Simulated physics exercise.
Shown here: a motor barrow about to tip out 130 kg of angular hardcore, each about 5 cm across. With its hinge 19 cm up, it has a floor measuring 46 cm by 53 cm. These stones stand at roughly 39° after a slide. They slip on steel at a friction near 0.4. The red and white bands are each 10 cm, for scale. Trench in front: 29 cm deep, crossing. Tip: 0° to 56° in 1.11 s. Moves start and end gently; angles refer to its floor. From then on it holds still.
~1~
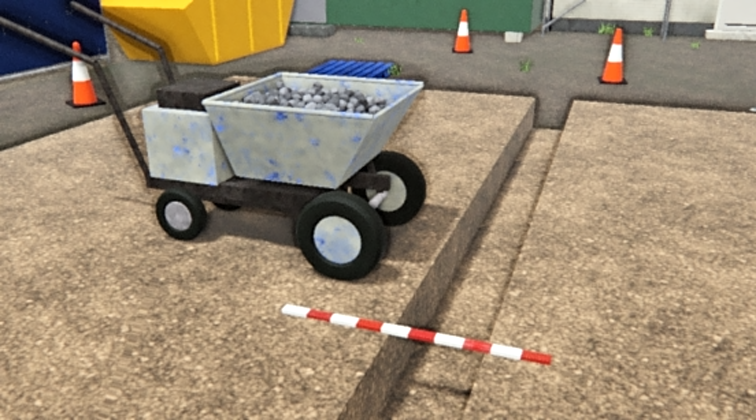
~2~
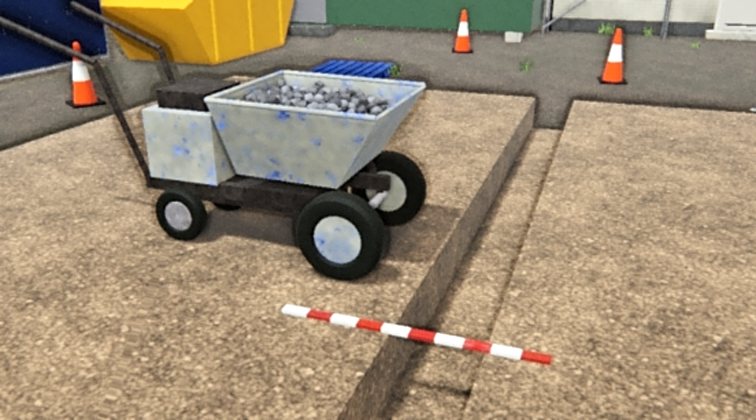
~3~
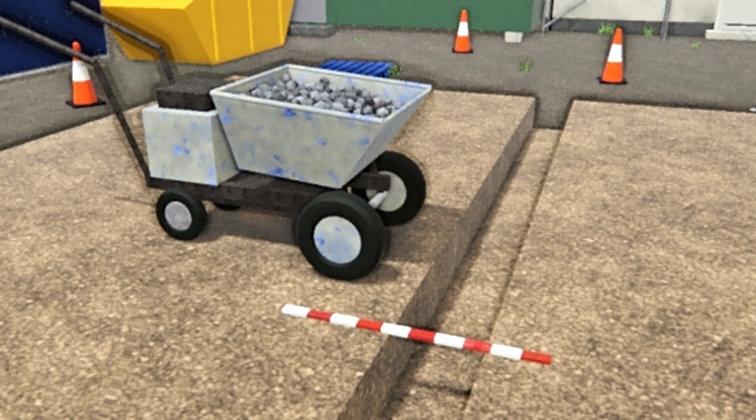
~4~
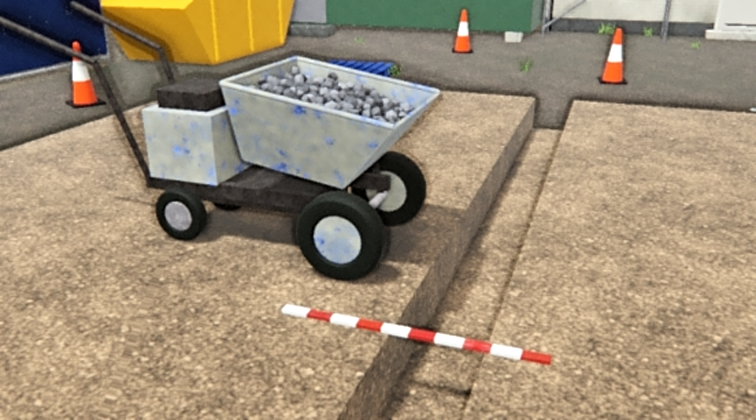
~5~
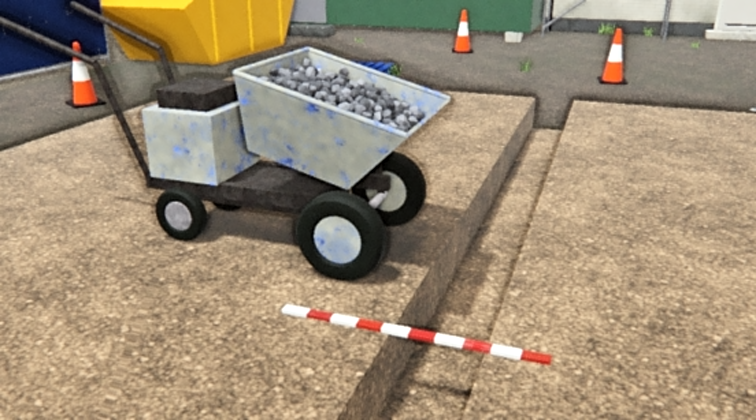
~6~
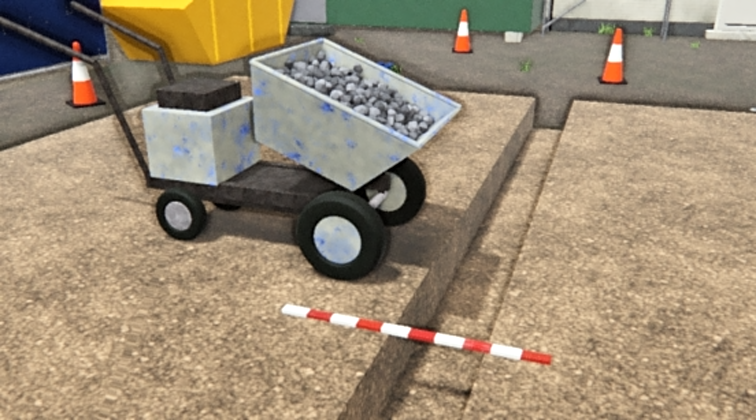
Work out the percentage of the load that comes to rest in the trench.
It works out at about 8 per cent of the load.
Then, 0.4 s after the last picture the floor is at 47°, 100 % in the skip; the foremost stones are at (447, 172).
Then, 0.7 s after the last picture the floor is at 56°, 98 % in the skip, 2 % in the trench; the foremost stones are at (518, 235).
Then, 1.1 s after the last picture the floor is at 56°, 89 % in the skip, 5 % in the trench, 6 % past the trench; the foremost stones are at (584, 270).
Then, 3.0 s after the last picture the floor is at 56°, 85 % in the skip, 8 % in the trench, 7 % past the trench; the foremost stones are at (611, 268).
